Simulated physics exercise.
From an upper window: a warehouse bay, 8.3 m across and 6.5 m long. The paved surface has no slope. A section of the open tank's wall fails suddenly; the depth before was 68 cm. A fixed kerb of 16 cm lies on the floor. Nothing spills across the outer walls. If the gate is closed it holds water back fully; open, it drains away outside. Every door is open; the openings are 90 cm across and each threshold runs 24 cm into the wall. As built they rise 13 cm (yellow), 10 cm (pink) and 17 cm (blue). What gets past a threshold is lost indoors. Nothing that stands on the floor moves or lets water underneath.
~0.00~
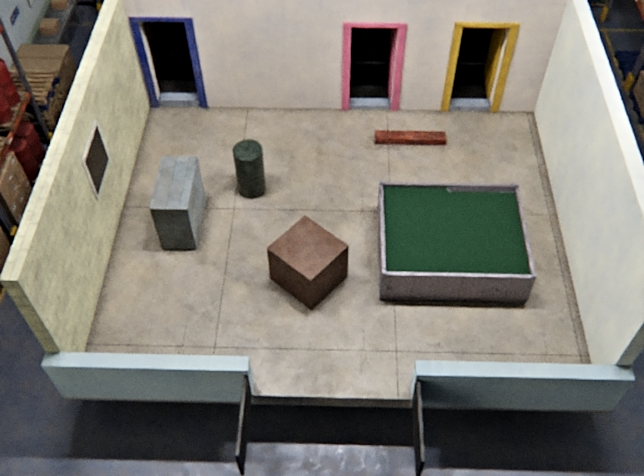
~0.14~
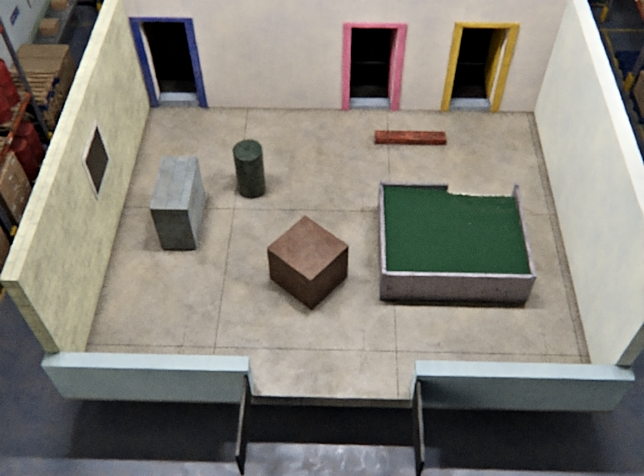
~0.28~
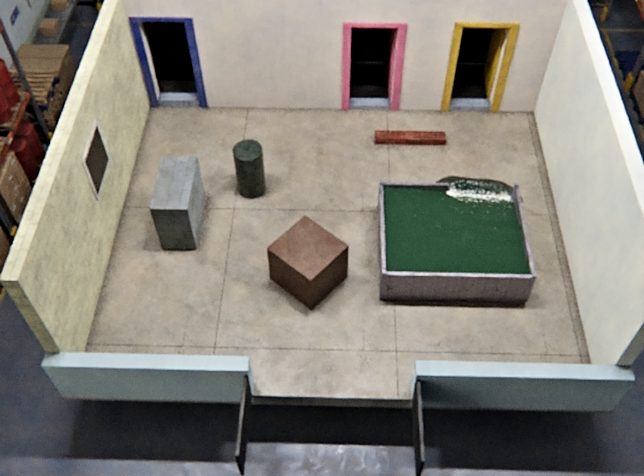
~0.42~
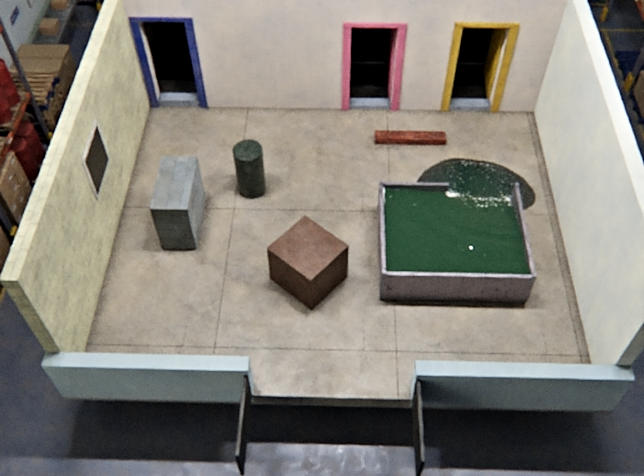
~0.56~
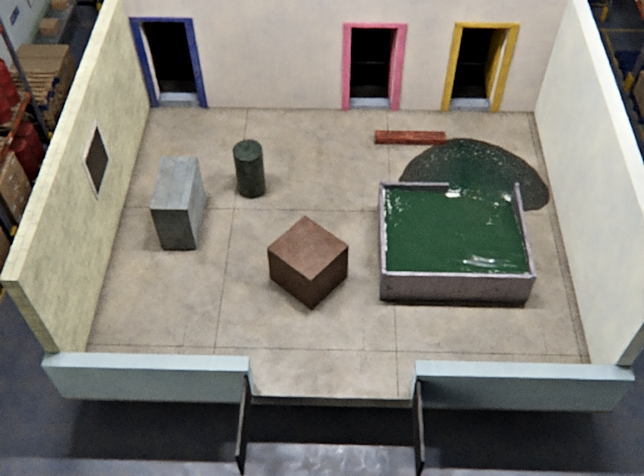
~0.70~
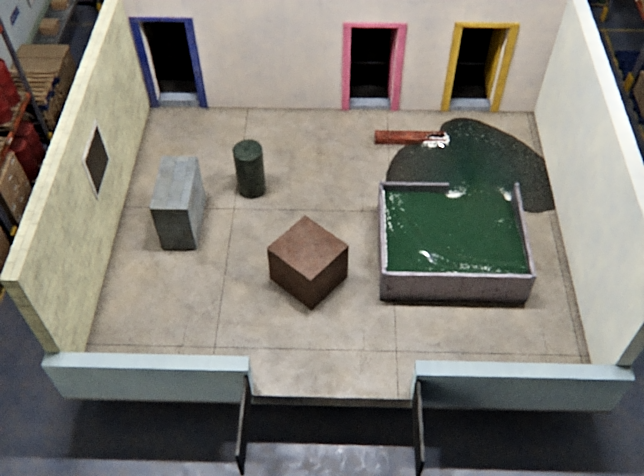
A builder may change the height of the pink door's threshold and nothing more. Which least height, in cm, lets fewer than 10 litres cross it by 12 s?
Some 8.5 cm above the ground.
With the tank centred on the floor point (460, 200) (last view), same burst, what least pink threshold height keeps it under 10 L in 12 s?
Some 8.0 cm.
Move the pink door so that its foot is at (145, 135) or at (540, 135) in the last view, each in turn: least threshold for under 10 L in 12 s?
Roughly 15 and 31 cm.
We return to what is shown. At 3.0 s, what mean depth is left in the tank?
Some 32 cm.
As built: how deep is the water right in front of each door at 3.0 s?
Depths in cm: Yellow 27, pink 9, blue 0.
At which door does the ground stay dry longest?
Last comes the blue one.
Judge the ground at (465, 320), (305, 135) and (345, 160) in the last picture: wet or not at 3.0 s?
In turn: Dry, flooded, wet.
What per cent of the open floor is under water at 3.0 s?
Some 35 per cent of it.
After 1.4 s water covers 20 % of the floor, deepest (47 cm) near (534, 112); it has not reached the pink door.
After 3.0 s water covers 35 % of the floor, deepest (32 cm) near (450, 110); 9 cm at the pink door, 0 litres in over its 10 cm threshold.
After 12.0 s water covers 95 % of the floor, deepest (12 cm) near (78, 377); 5 cm at the pink door, 2 litres in over its 10 cm threshold.
At the pink door as built, the water arrived by 1.8 s and peaked near 12 cm at 4.6 s.
Run again over the same 12 s with other heights there, 22 litres in over 7 cm, 4 litres over 9.5 cm. The limit of 10 litres is kept from about 8.5 cm up.
